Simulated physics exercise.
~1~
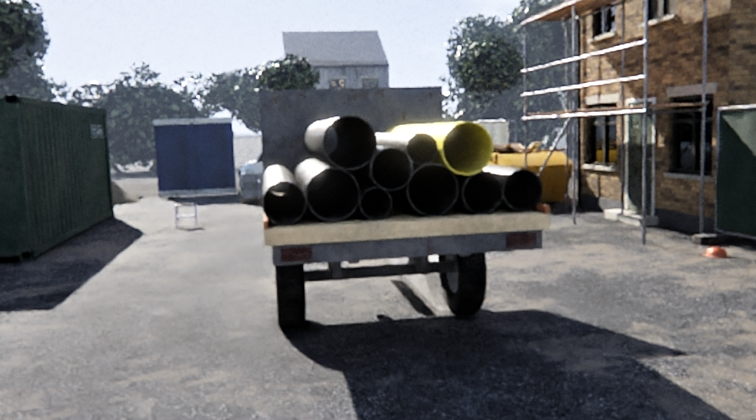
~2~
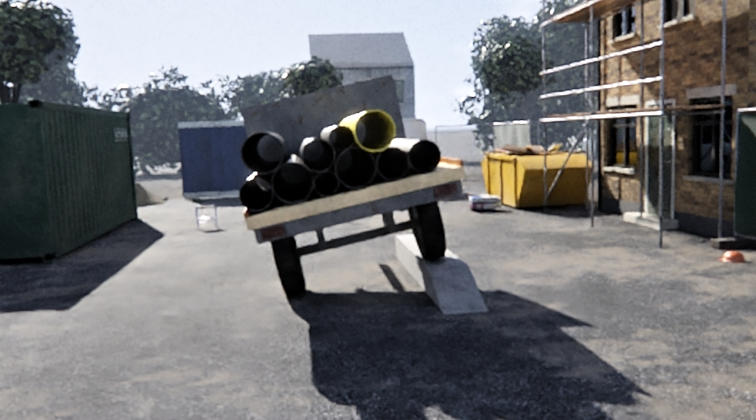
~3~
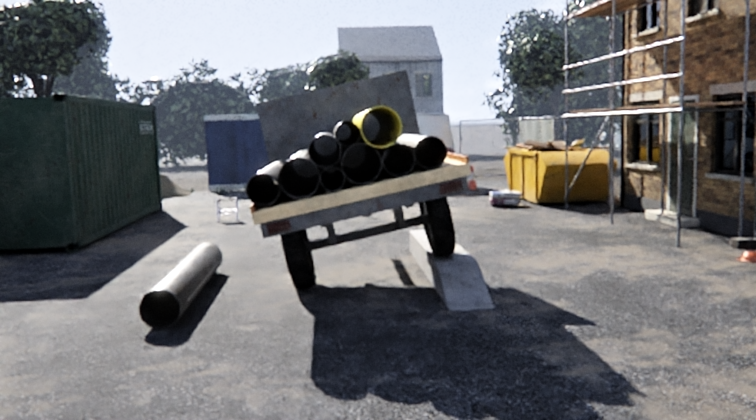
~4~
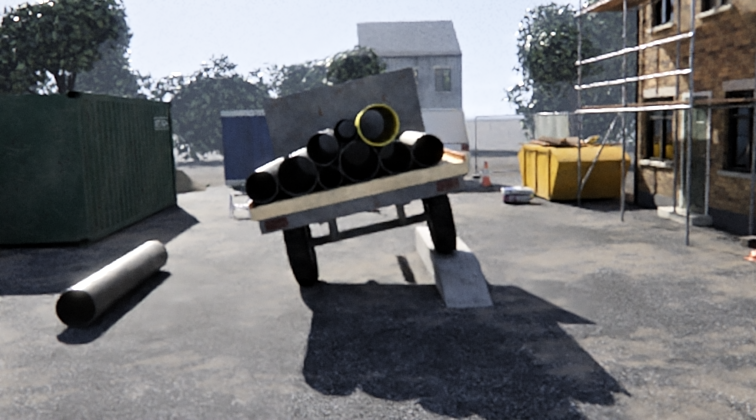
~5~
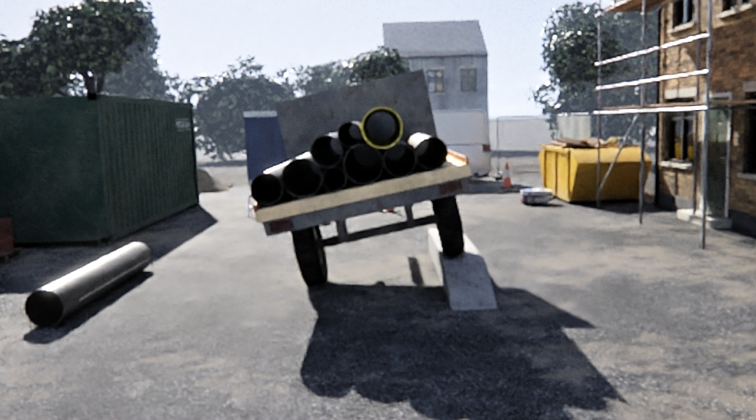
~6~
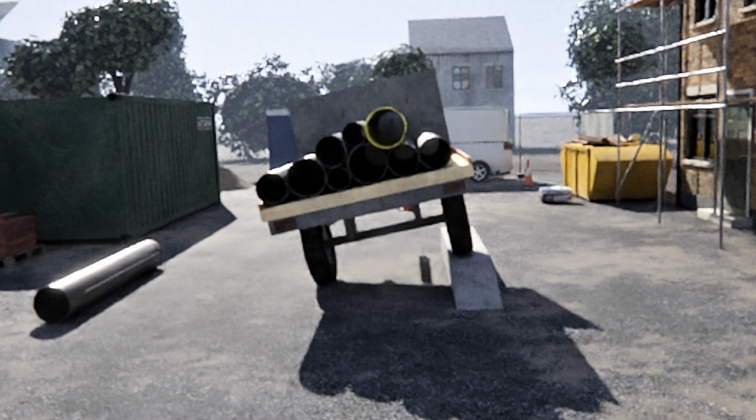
Flatbed trailer of stacked pipes tilting left as one wheel mounts a ramp, one dark pipe rolling off, the yellow staying aboard.
